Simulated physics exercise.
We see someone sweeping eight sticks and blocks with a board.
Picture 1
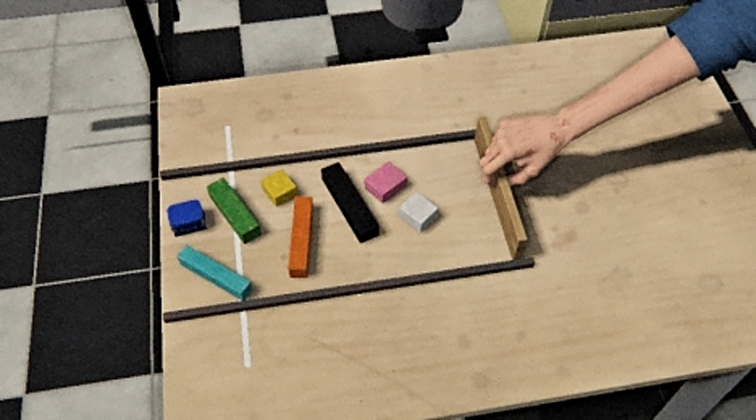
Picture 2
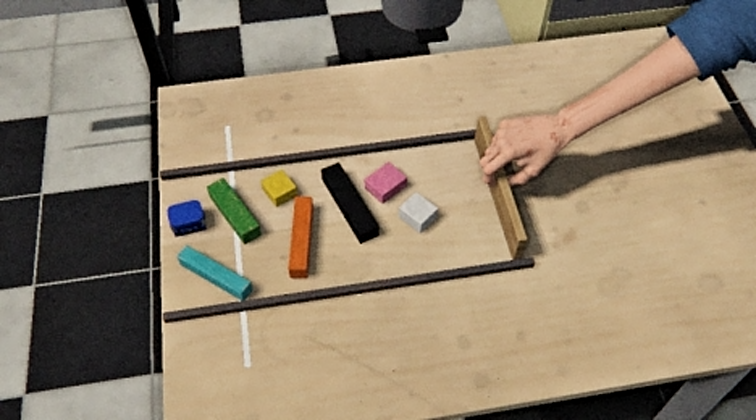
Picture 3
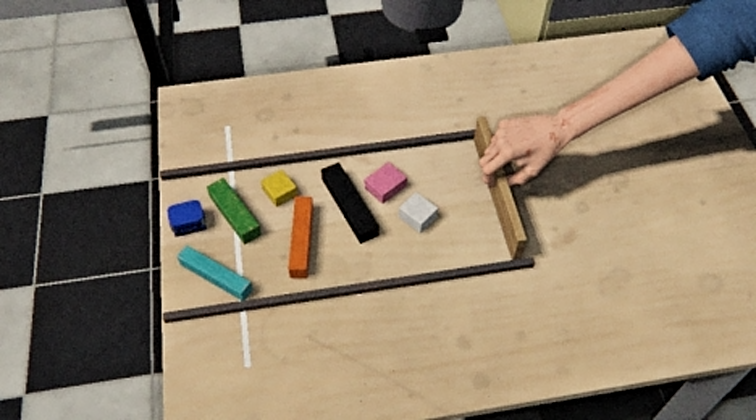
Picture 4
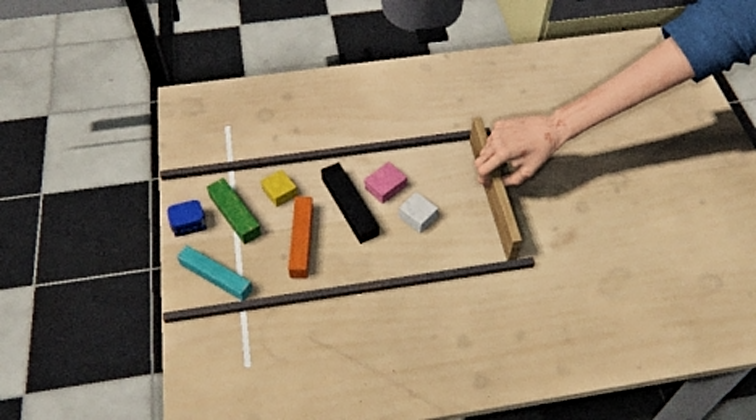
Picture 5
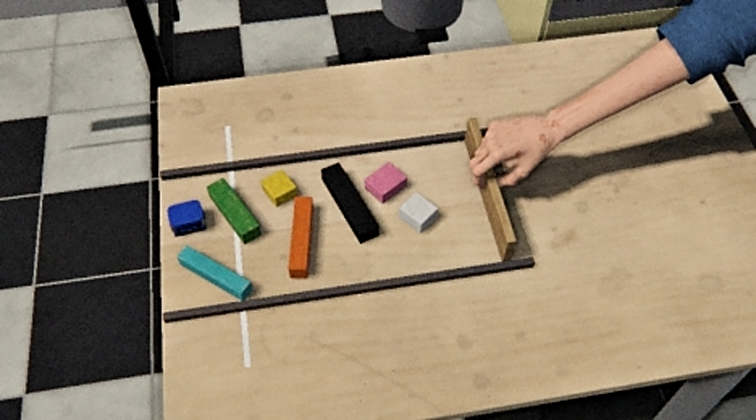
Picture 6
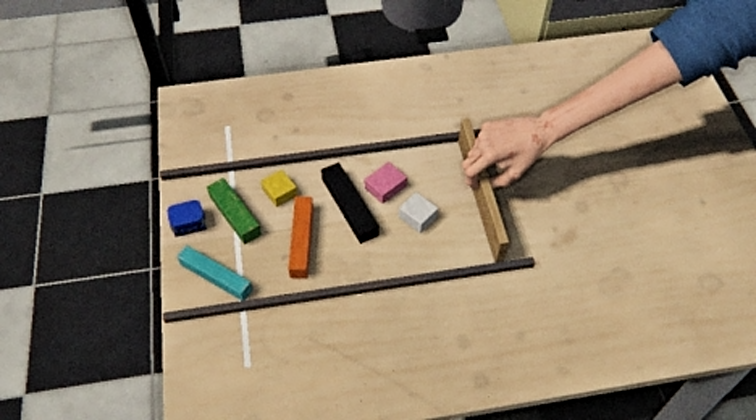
A hand sliding a wooden board slightly left between two dark rails, while eight colourful sticks and blocks lie still.
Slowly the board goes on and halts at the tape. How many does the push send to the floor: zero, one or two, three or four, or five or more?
The number that fall off is three or four.
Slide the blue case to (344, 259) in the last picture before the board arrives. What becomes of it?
The blue case is kept.
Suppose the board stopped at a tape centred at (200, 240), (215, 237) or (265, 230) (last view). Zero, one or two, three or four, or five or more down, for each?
One after another: Five or over; 5 or more; either one or two.
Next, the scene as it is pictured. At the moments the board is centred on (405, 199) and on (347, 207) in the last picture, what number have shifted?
First 2, then 5.
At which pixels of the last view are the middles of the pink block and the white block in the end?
About (214, 200), and the other about (223, 232).
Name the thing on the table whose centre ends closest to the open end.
It is the yellow block.
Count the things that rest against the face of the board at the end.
It touches 2.
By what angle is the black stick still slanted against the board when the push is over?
Roughly 10° out of line.
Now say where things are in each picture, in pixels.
Blue case (187, 219); turquoise bar (215, 273); green bar (234, 210); board (499, 186); tape (237, 234), in the first picture.
Turquoise bar (215, 273); orange bar (301, 237), in the second picture.
Green bar (234, 210); white block (418, 212), in the third picture.
Blue case (187, 219); black stick (349, 202), in the fourth picture.
Turquoise bar (215, 273); pink block (386, 183), in the fifth picture.
Blue case (187, 219); turquoise bar (215, 273); green bar (234, 210); board (482, 189); tape (237, 234), in the sixth picture.
Early on, none off yet; blue case at rest near (187, 219); turquoise bar at rest near (215, 273); green bar at rest near (234, 210).
Finally, the number that fall off is three or four; lost, green bar, turquoise bar and blue case.
